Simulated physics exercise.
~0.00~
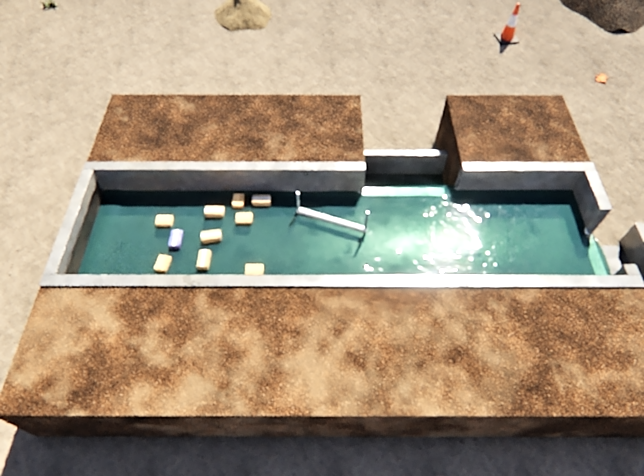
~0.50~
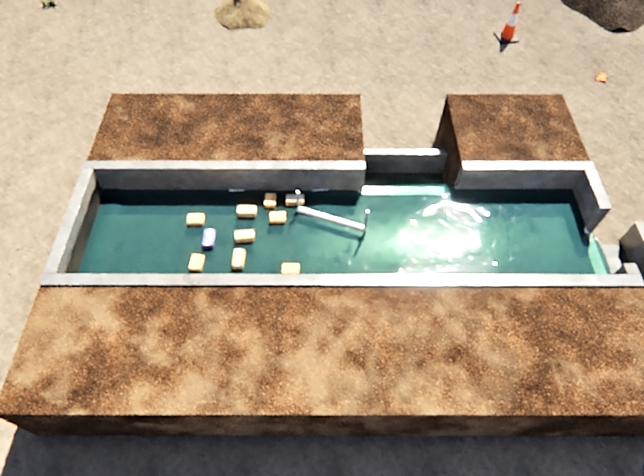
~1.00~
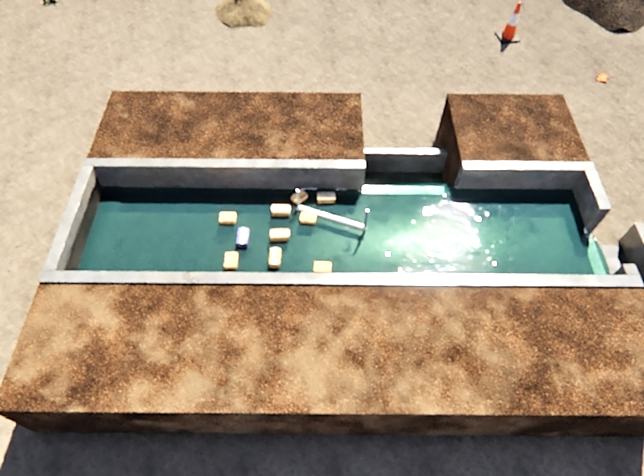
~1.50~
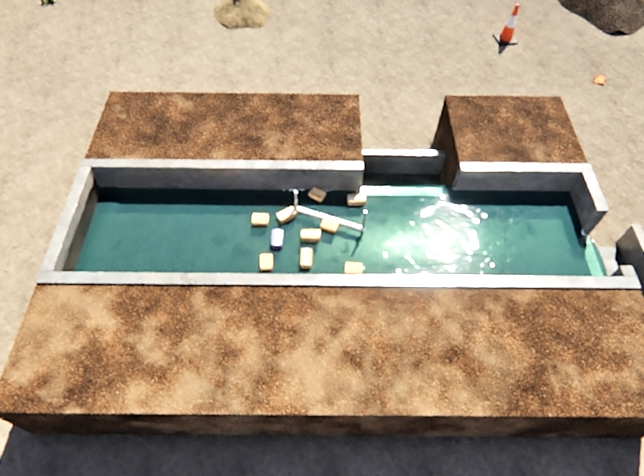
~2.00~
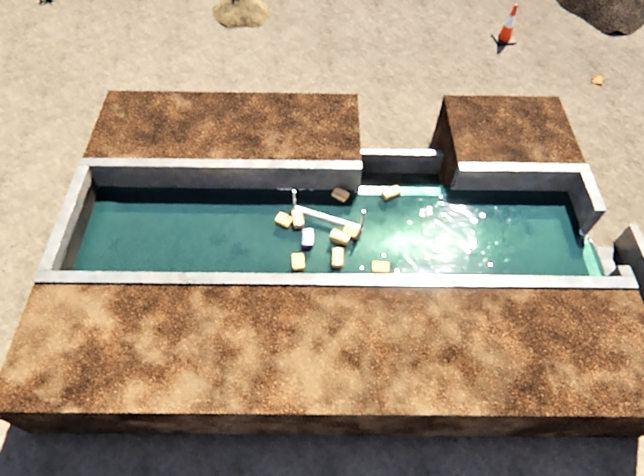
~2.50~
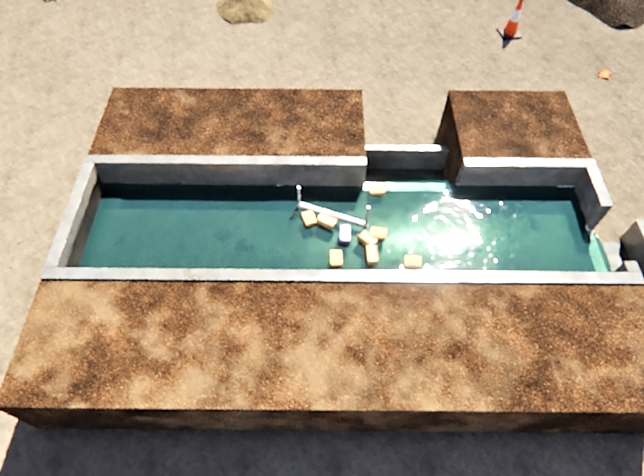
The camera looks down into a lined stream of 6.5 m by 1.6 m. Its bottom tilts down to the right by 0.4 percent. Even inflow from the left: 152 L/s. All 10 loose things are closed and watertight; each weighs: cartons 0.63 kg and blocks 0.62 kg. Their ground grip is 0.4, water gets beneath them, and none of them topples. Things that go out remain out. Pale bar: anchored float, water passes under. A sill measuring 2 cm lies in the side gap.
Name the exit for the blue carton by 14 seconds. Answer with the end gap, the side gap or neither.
End gap.
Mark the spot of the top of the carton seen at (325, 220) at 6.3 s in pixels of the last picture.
(457, 217).
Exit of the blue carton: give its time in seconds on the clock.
11.5 s.
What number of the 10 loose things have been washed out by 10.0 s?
By that point, 7.
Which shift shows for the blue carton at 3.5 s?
I'd put it at around 300 cm.
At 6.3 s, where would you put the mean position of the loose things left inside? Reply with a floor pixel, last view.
The average lands around (490, 241).
After 3.5 s the blue carton is near (393, 236), 2.8 m from its start, afloat; 2 of 10 are out; 8 afloat.
After 6.3 s the blue carton is near (476, 218), 3.9 m from its start, afloat; 2 of 10 are out; 8 afloat.
After 10.0 s the blue carton is near (552, 215), 4.9 m from its start, afloat; 7 of 10 are out; 3 afloat.
After 14.0 s the blue carton has gone out by the end gap; 10 of 10 are out; 0 afloat.
